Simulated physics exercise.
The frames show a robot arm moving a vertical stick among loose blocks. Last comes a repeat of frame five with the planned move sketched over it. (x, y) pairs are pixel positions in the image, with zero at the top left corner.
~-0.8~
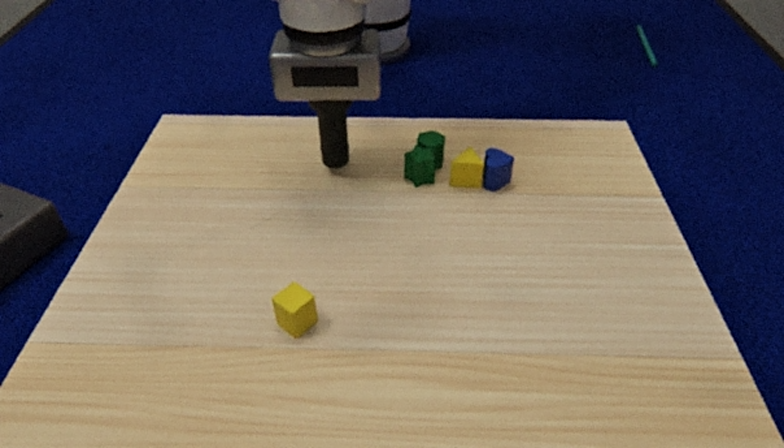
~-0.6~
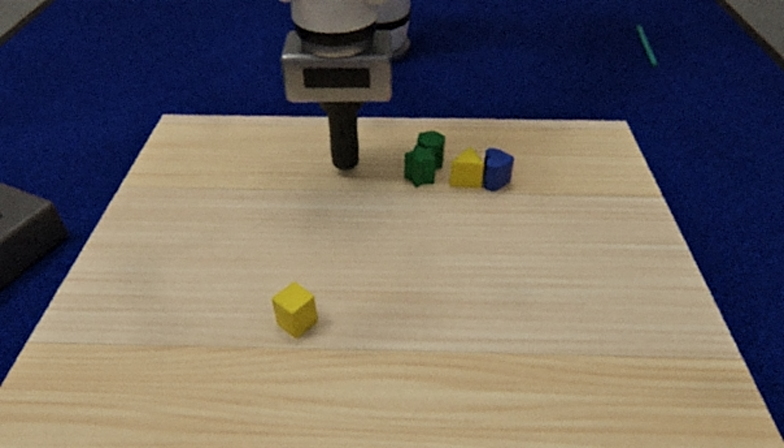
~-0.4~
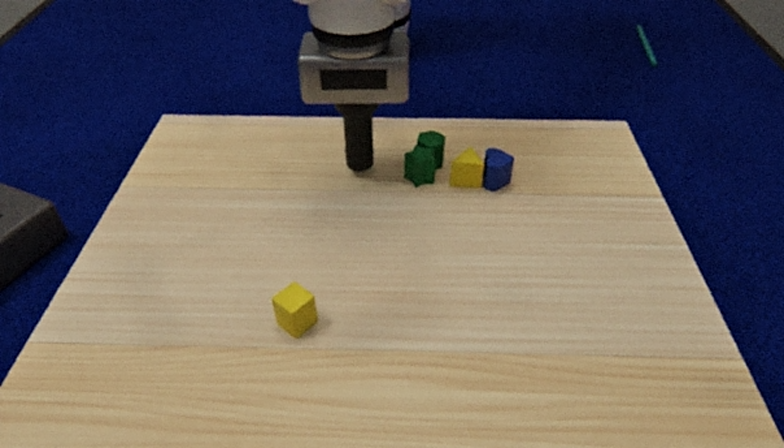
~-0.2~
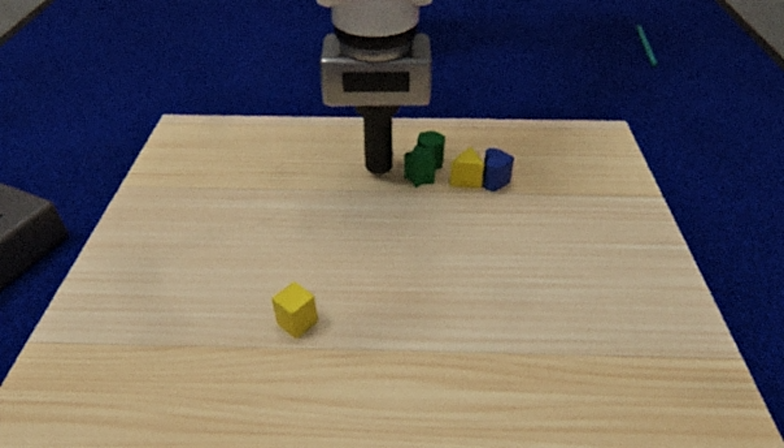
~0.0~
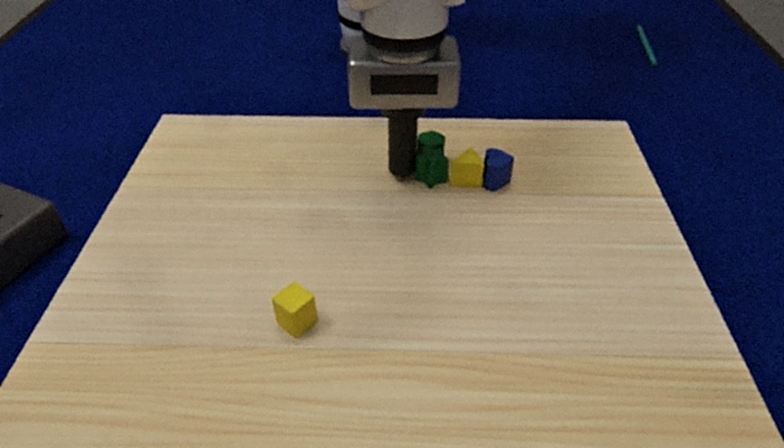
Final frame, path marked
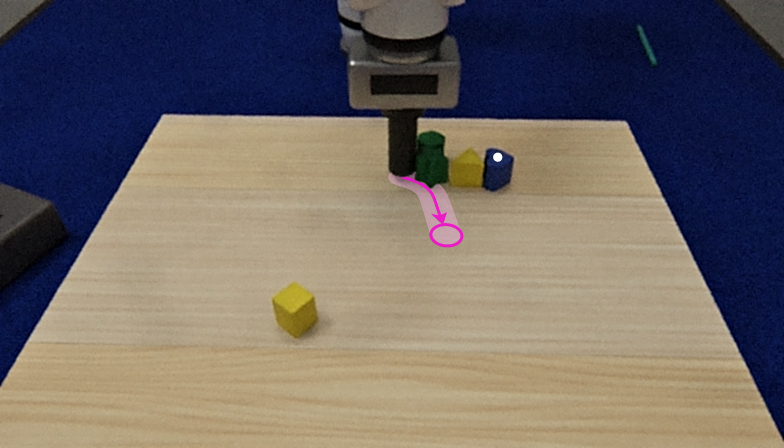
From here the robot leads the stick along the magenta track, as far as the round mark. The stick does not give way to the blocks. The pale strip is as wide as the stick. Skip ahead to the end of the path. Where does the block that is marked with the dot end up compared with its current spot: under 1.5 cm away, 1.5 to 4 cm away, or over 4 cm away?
Under 1.5 cm.
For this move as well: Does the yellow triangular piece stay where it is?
Final answer: No.
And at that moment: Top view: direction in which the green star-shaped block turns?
Counter-clockwise, from overhead.
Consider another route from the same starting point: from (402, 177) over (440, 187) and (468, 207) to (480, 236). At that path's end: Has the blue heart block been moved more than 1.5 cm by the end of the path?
Yes.
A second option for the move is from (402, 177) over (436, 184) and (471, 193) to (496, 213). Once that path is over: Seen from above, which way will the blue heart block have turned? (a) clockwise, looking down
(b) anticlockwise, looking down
(b)
Drawn move, from (402, 177) through (429, 190) and (438, 211) to (446, 235); the dot is on the blue heart block.
On the path given first. One third of the way, stick (429, 182); green star-shaped block (454, 160), turned 45° anticlockwise; yellow triangular piece (482, 159); blue heart block (504, 157), turned 25° anticlockwise.
Two thirds of the way, stick (439, 203); green star-shaped block (455, 163), turned 60° anticlockwise; yellow triangular piece (484, 160); blue heart block (506, 156), turned 30° anticlockwise.
At the end, stick (447, 227); green hexagonal block still; green star-shaped block (455, 163), turned 60° anticlockwise; yellow triangular piece (484, 160); blue heart block (506, 156), turned 30° anticlockwise.
